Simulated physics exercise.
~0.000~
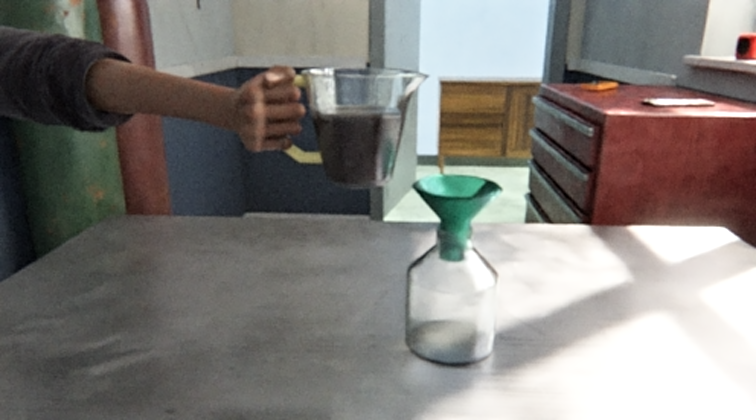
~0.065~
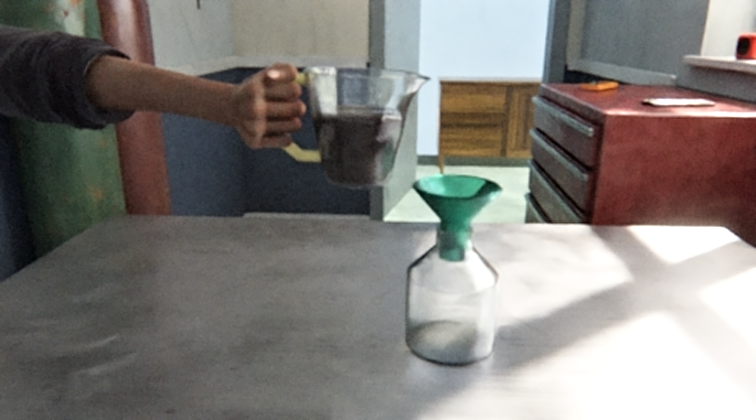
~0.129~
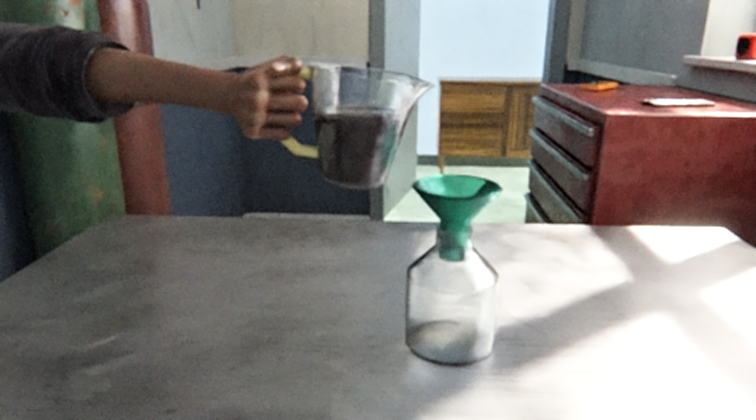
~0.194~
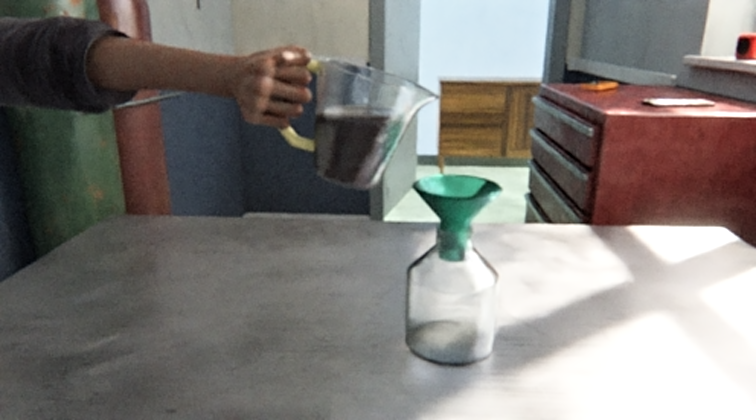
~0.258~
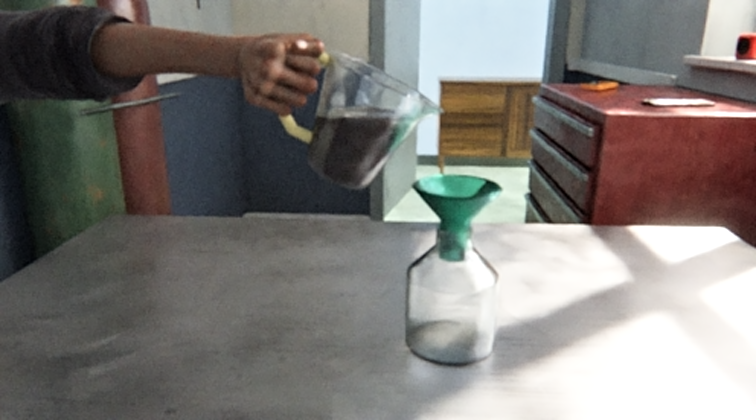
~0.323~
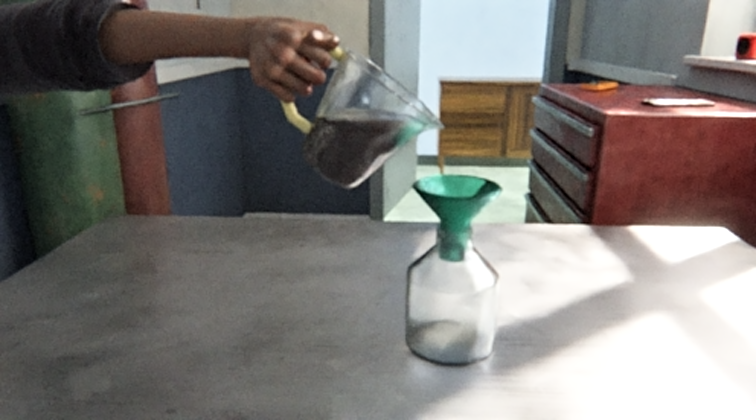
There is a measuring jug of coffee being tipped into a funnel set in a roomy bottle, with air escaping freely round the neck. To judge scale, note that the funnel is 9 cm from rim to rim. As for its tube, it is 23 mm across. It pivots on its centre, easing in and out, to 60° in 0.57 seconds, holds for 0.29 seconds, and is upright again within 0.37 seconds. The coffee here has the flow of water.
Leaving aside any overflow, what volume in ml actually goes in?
I would say about 180 ml ends up inside.
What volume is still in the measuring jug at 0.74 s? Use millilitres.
Roughly 310 ml is still in there.
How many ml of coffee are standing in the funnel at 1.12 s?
Roughly 45 ml sits in the funnel.
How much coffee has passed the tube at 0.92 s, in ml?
The amount is roughly 90 ml.
Then, 0.56 s in, the tilt is 60° and 5 ml has passed the tube, 30 ml is in the funnel, 390 ml in the measuring jug and 0 ml has missed.
Then, 0.74 s in, the tilt is 60° and 40 ml has passed the tube, 55 ml is in the funnel, 310 ml in the measuring jug and 0 ml has missed.
Then, 0.92 s in, the tilt is 56° and 85 ml has passed the tube, 65 ml is in the funnel, 250 ml in the measuring jug and 20 ml has missed.
Then, 1.12 s in, the tilt is 12° and 130 ml has passed the tube, 45 ml is in the funnel, 240 ml in the measuring jug and 35 ml has missed.
Finally, 180 ml has passed the tube, 0 ml is in the funnel, 240 ml in the measuring jug and 40 ml has missed.
